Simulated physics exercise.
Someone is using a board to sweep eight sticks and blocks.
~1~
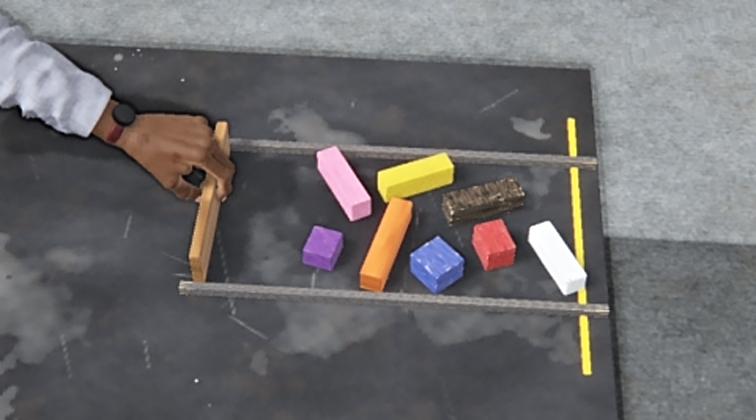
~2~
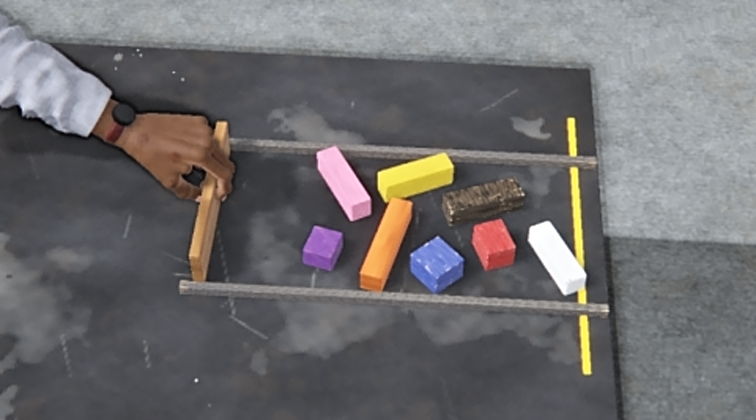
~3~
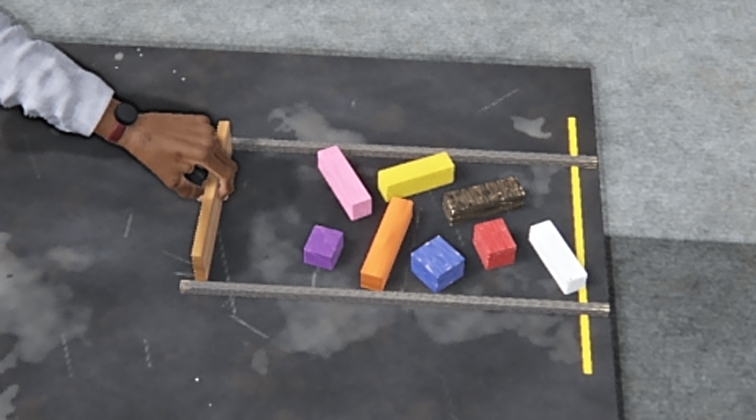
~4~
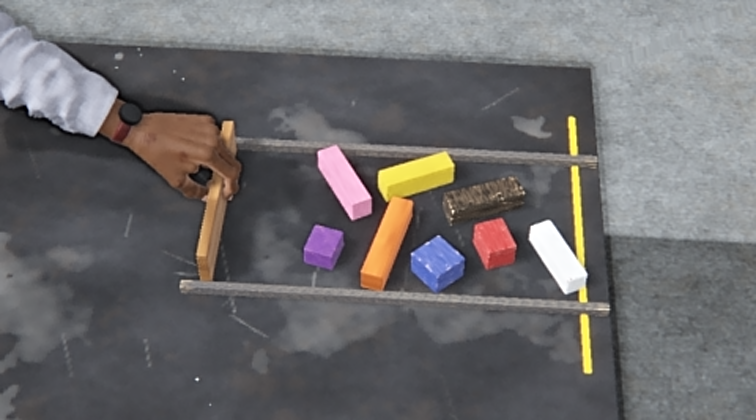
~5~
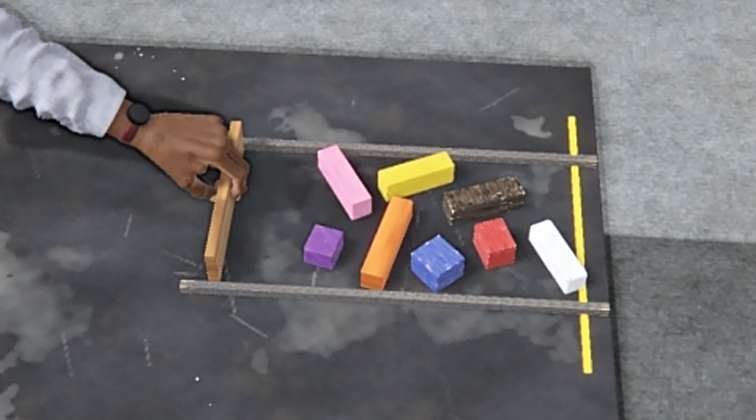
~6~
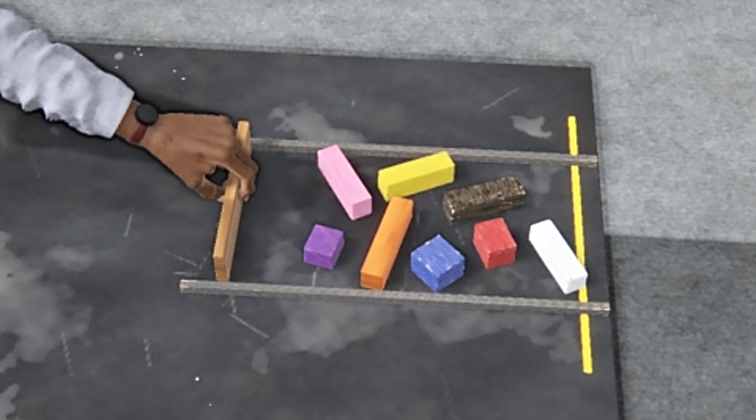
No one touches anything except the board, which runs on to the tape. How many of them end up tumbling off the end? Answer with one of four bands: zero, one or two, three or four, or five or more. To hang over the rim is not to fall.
Five or more.
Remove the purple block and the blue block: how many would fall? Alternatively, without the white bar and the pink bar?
The first try gives 4, the second gives 4.
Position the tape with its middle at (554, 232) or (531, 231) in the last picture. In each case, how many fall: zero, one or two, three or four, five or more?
The counts, in order, are 3 or 4 and one or two.
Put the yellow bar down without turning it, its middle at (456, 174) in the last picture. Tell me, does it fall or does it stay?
So it drops, then.
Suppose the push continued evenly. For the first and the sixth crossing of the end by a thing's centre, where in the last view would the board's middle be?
I'd put the first at about (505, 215) and the next at about (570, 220).
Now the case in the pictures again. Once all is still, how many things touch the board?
The count in contact is 2.
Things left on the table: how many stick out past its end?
1 in all.
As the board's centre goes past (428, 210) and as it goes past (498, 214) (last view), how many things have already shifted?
The number moved is 7 and then 8.
Soon after, none off yet; white bar at rest near (558, 256); red block at rest near (495, 243); black bar at rest near (483, 200).
Then, none off yet; white bar at rest near (558, 256); red block moved a little near (514, 239); black bar moved a little near (520, 196).
Further on, one off so far; white bar on its side near (631, 294); red block moved well along near (598, 240); black bar moved about its own width near (591, 190).
At rest, the number that fall off is five or more; fallen, orange stick, yellow bar, blue block, black bar, red block and white bar.
